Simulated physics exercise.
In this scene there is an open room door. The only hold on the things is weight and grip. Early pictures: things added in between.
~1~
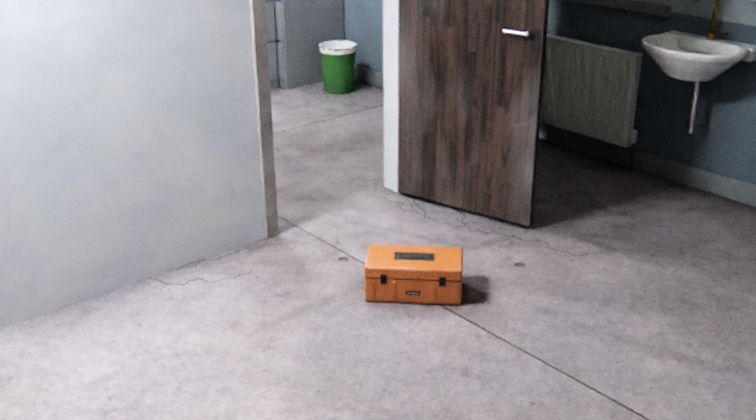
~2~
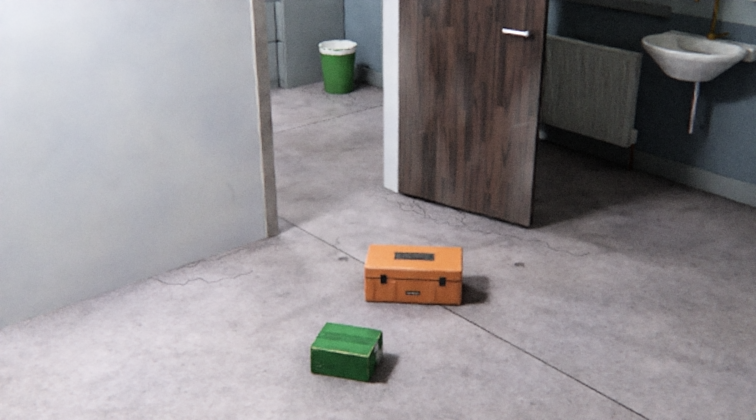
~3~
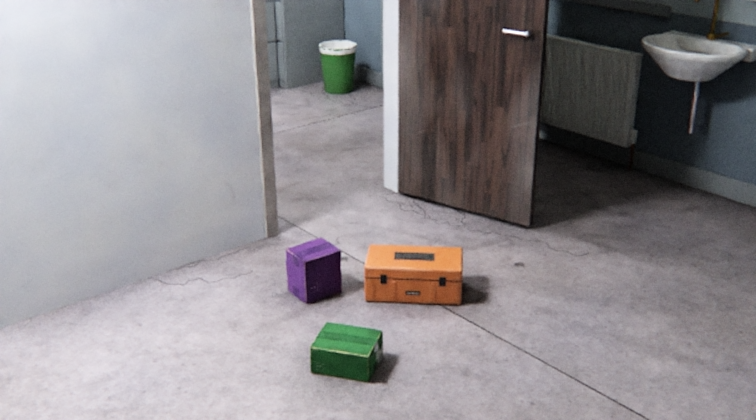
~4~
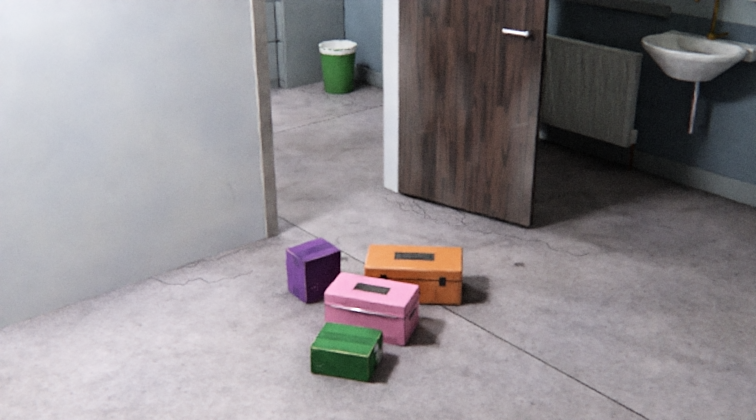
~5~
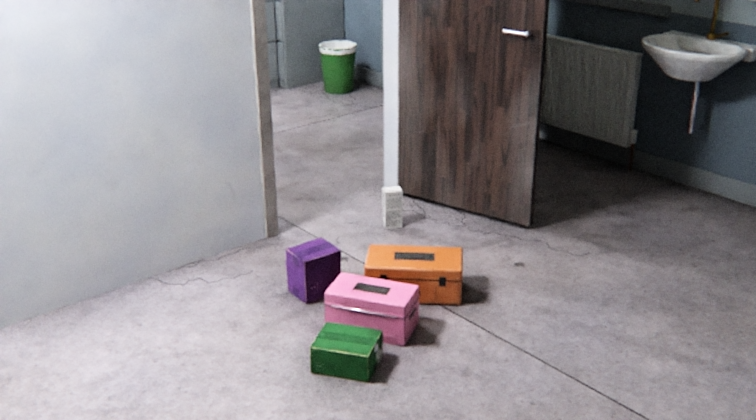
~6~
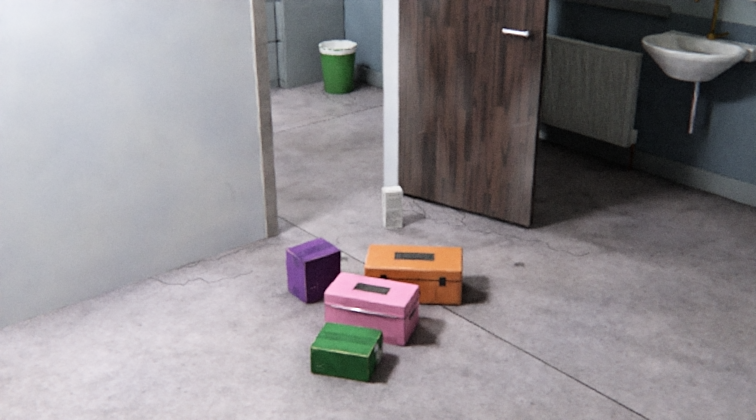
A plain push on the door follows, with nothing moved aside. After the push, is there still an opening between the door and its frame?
Turns out the door touches the frame just fine.
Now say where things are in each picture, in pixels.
Door wide open and still; orange toolbox (414, 274), in the first picture.
Door wide open and still; green parcel (347, 352), in the second picture.
Door wide open and still; orange toolbox (414, 274); purple parcel (314, 271), in the third picture.
Door wide open and still; pink toolbox (372, 308); green parcel (347, 352), in the fourth picture.
Door wide open and still; orange toolbox (414, 274); purple parcel (314, 271), in the fifth picture.
Door wide open and still; white carton (392, 208); pink toolbox (372, 308), in the sixth picture.
Then, 0.90 s later than the last frame, door at 70°.
Then, 1.30 s later than the last frame, door at 41°; white carton moved about its own width near (377, 206).
Then, 1.60 s later than the last frame, door at 17°; white carton moved well along near (345, 202).
Then, 1.80 s later than the last frame, door at 1°; white carton moved well along near (326, 196).
When it is over, door at 0°; moved from the start, white carton; the other 4 as before. End places, in pixels of the last picture, white carton near (316, 191).
